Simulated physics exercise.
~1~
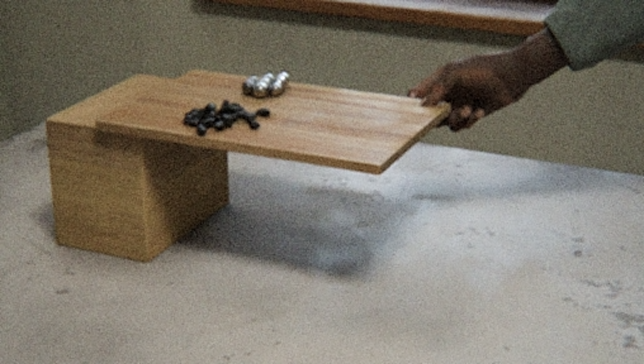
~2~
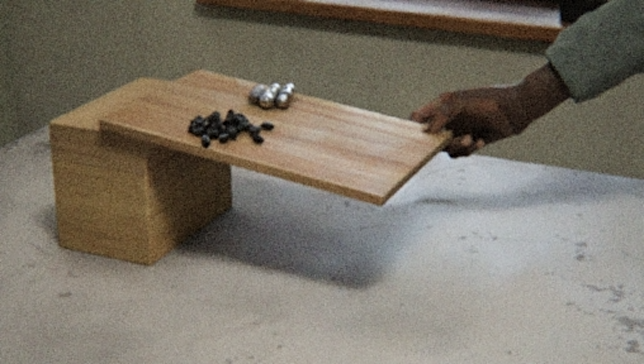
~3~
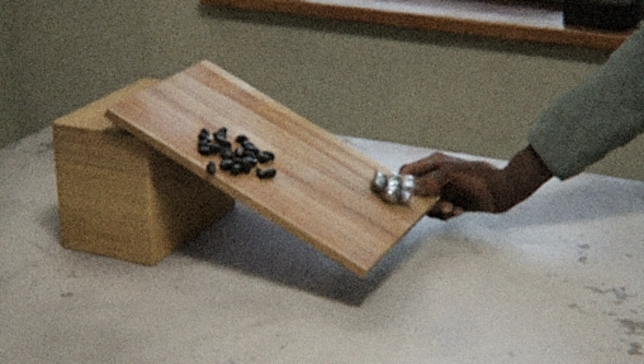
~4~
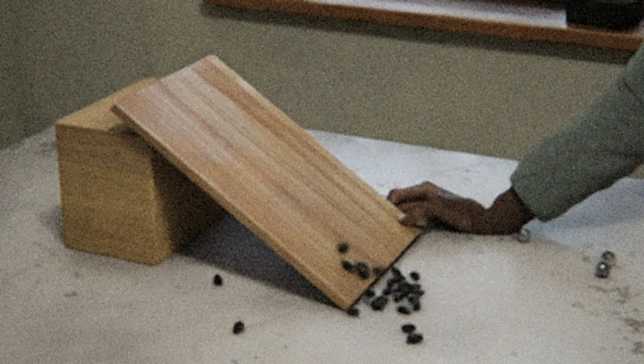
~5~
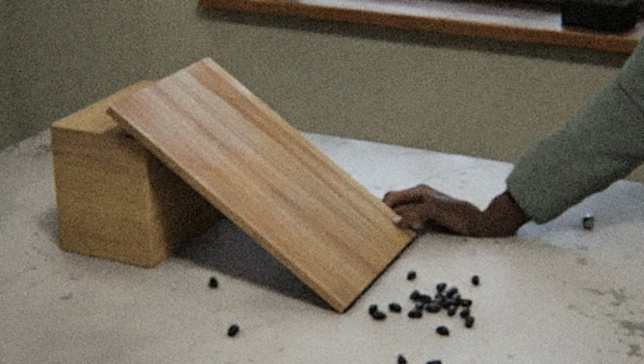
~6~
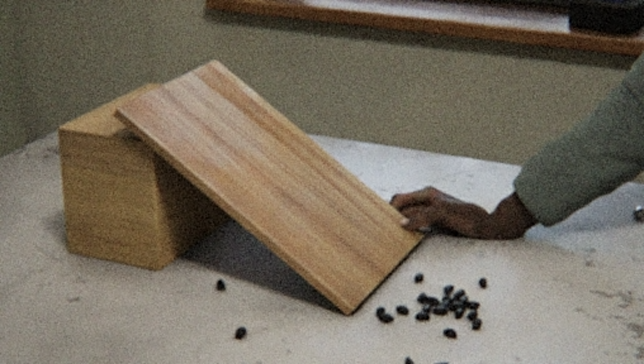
On a pale, worn tabletop against a greenish wall, seen from slightly above by a gently swaying camera, a wooden board rests with its left end on a wooden block. A dark-skinned hand in a grey-green sleeve holds the right end, while black bean-like pieces and a few shiny silver balls sit near the block. The hand lowers its end, and the silver balls roll down first. As the board reaches the table, the black pieces slide off and scatter near its foot. The silver balls travel much farther right, leaving one at the edge of view.
